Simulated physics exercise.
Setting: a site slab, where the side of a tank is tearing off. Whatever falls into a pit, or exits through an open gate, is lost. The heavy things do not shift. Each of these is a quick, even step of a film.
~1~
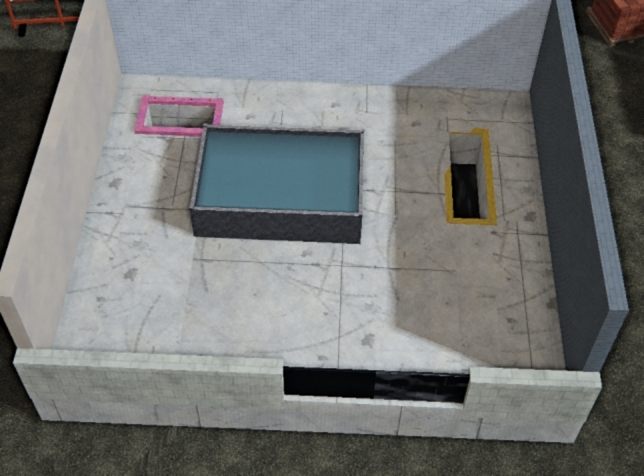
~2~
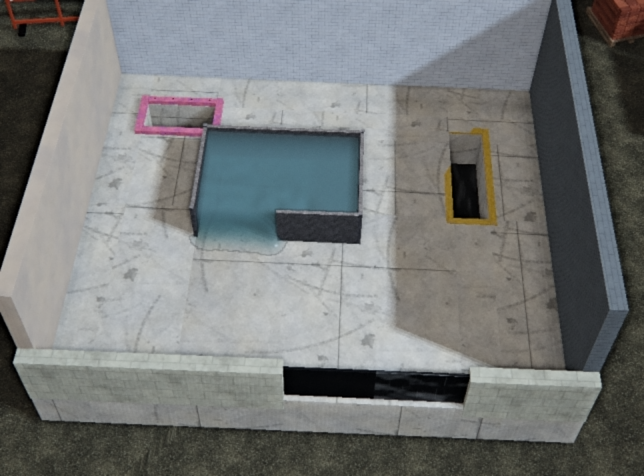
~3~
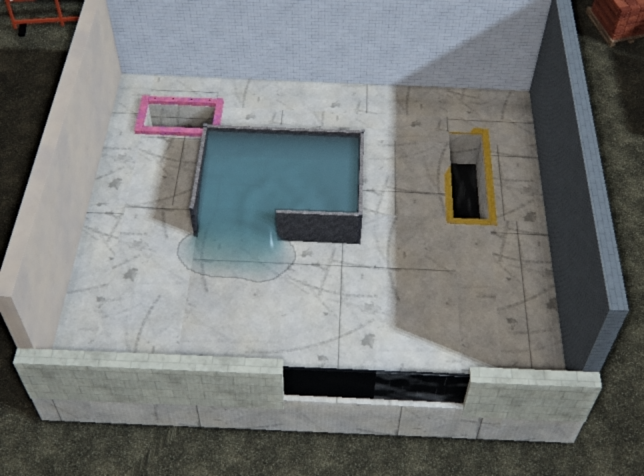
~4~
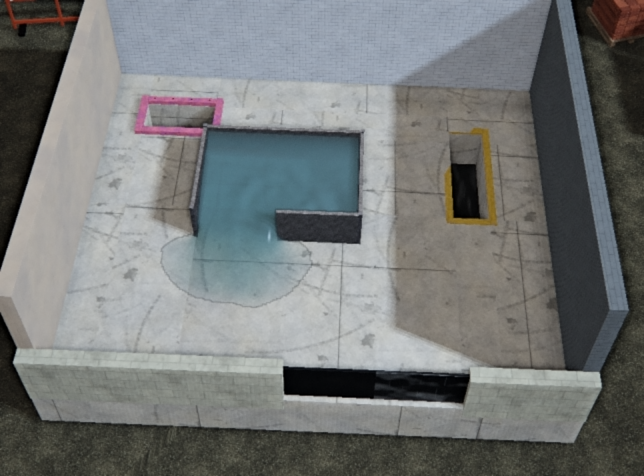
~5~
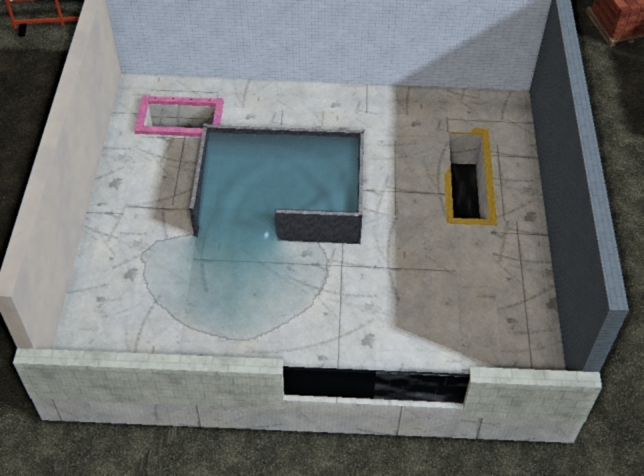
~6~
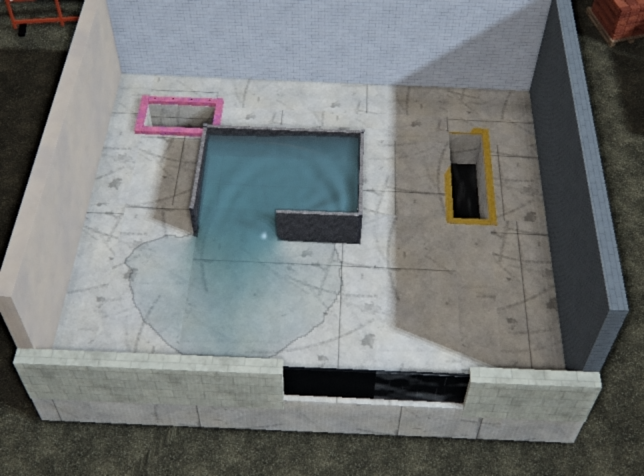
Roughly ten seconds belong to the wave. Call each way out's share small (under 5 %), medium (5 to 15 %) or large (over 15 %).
Small, medium or large: The gate gets a small share; the yellow pit gets a medium share; the pink pit gets a small share.
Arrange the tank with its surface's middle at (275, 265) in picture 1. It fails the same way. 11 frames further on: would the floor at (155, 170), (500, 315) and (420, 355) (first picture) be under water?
Taking them as they were asked, they come out bone dry, soaked, soaked.
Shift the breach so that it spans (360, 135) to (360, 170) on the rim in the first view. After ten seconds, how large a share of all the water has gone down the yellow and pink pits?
In percent: Yellow 60, pink 0.
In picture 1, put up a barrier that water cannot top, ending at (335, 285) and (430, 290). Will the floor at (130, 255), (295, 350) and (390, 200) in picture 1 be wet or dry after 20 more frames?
Taken in turn, the three points are soaked, soaked and unsoaked.
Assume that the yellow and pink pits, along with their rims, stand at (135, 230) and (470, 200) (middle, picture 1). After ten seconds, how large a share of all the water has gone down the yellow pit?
So the yellow pit ends up with 25 in a hundred.
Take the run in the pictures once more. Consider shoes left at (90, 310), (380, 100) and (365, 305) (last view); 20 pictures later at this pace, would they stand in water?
Points in order - 1: Inundated; 2: Unwetted; 3: Inundated.
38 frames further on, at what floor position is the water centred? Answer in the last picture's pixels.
At about (277, 264).
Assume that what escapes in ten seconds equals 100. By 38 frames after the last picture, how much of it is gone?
Near 15 in a hundred, I reckon.
A moment on, water covers 20 % of the floor; the gate 0 %, the yellow pit 0 %, the pink pit 0 %.
Next, water covers 25 % of the floor; the gate 0 %, the yellow pit 0 %, the pink pit 0 %.
Then, water covers 45 % of the floor; the gate 0 %, the yellow pit 0 %, the pink pit 0 %.
Later, water covers 70 % of the floor; the gate 0 %, the yellow pit 1 %, the pink pit 1 %.
In the end, water covers 95 % of the floor; the gate 0 %, the yellow pit 9 %, the pink pit 1 %.
